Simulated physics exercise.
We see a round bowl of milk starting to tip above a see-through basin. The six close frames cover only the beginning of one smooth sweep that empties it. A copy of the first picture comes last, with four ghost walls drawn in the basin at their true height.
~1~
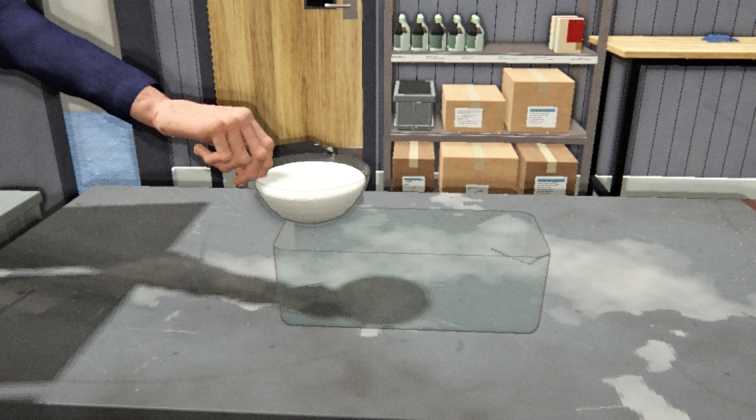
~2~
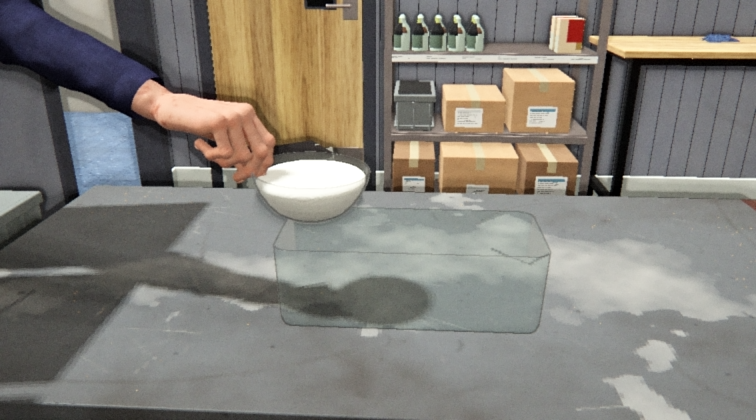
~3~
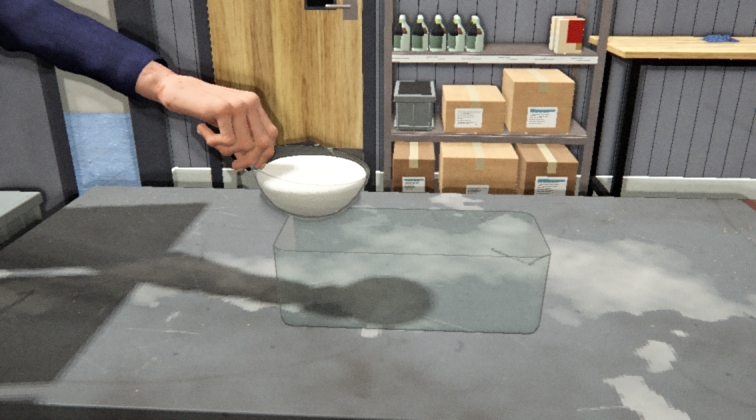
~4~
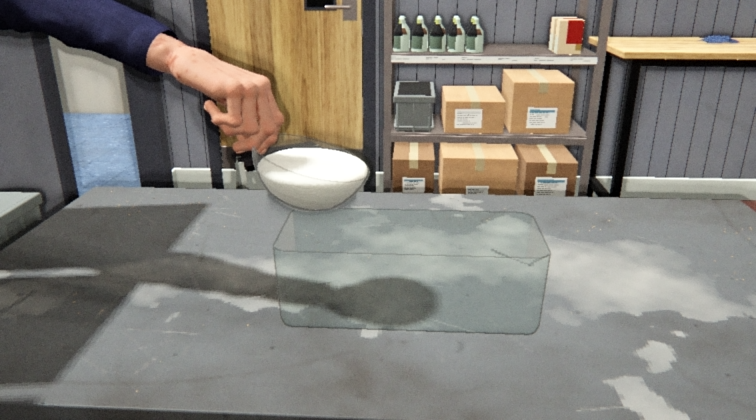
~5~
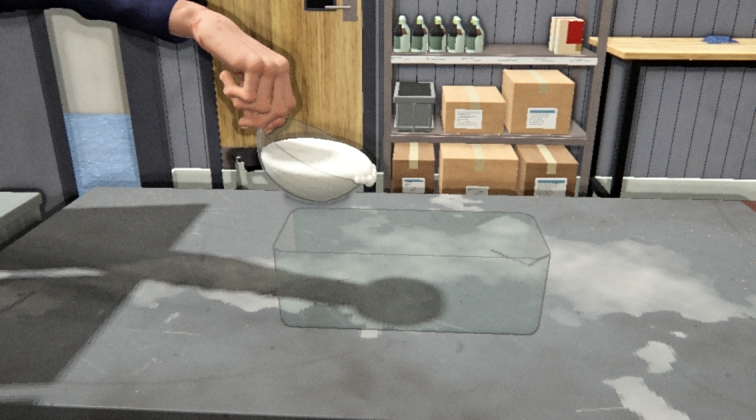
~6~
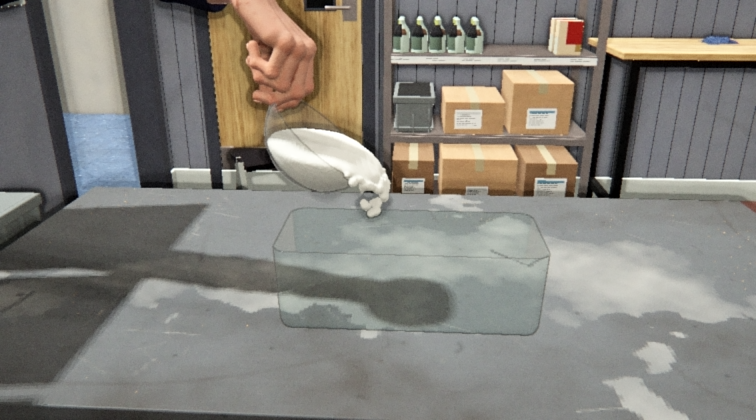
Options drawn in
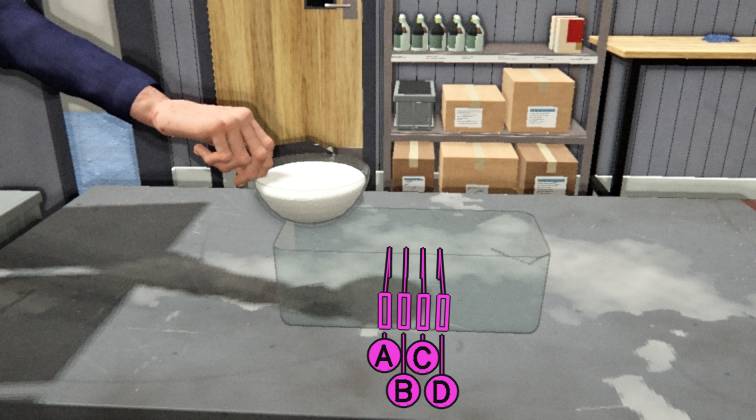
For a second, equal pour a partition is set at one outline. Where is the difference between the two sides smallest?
The answer is position D.
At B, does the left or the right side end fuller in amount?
The right one.
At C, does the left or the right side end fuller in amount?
The right side.
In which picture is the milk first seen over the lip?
In picture 4.
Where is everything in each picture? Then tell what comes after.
The first frame shows upright, lip at (367, 171); basin from (281, 321) to (539, 330); nothing has left yet.
The second frame shows upright, lip at (368, 171); nothing has left yet.
The third frame shows tipped about 7°, lip at (368, 172); nothing has left yet.
The fourth frame shows tipped about 16°, lip at (367, 172); milk is over the lip, down to (367, 172).
The fifth frame shows tipped about 28°, lip at (367, 173); milk is over the lip, down to (370, 180).
The sixth frame shows tipped about 42°, lip at (367, 173); milk is over the lip, down to (376, 210).
On the marked copy, A at (384, 333); B at (403, 334); C at (422, 335); D at (441, 335).
If A is chosen, about 6 % ends left of the wall and 93 % right of it.
If B is chosen, about 12 % ends left of the wall and 87 % right of it.
If C is chosen, about 20 % ends left of the wall and 78 % right of it.
If D is chosen, about 44 % ends left of the wall and 54 % right of it; 3 % is lost outside.
